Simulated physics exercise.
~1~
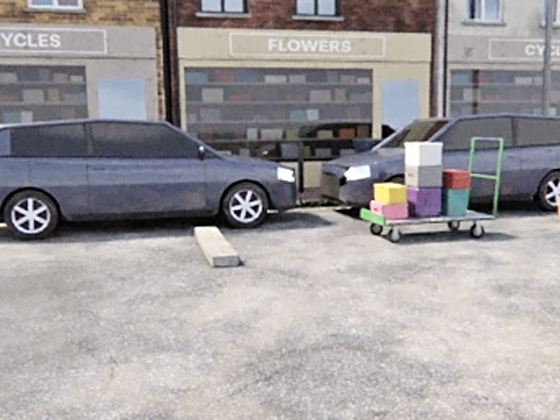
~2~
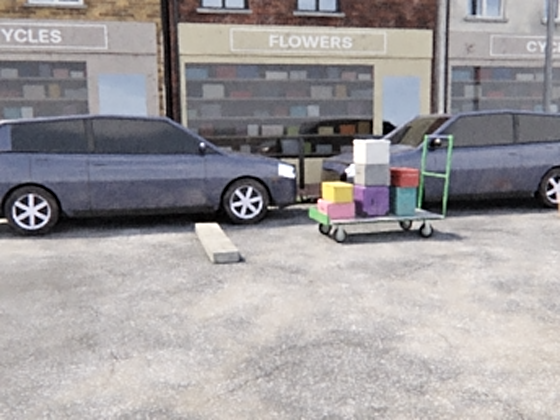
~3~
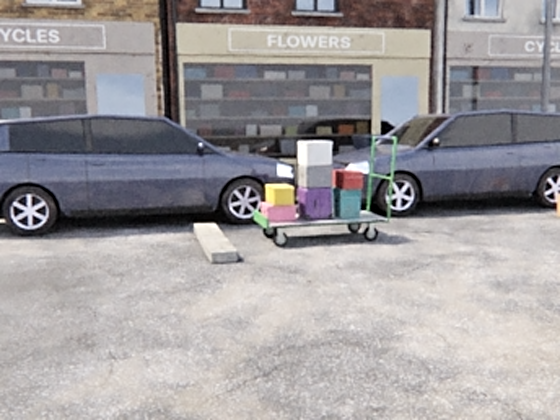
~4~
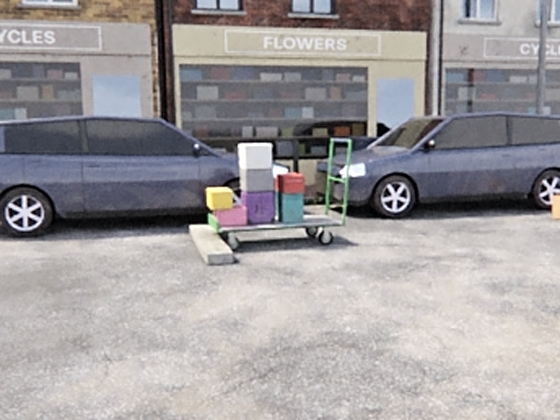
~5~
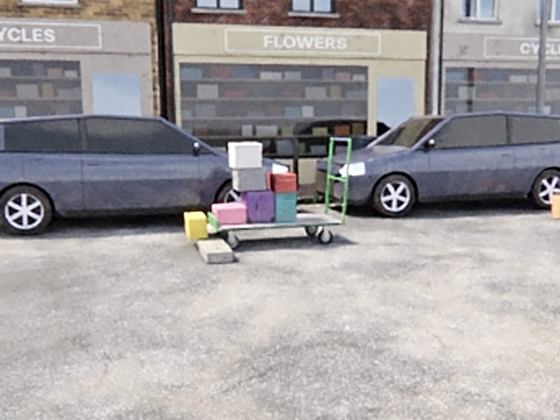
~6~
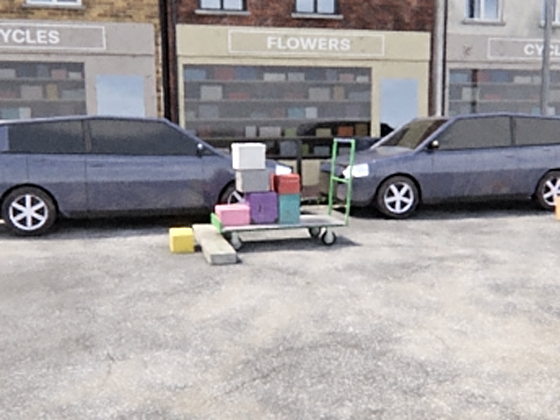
In a paved area before a flower shop and parked cars, a flat cart loaded with colourful boxes rolls left until it stops at a low kerb block, and the yellow box tumbles over onto the ground beyond while the others stay aboard.
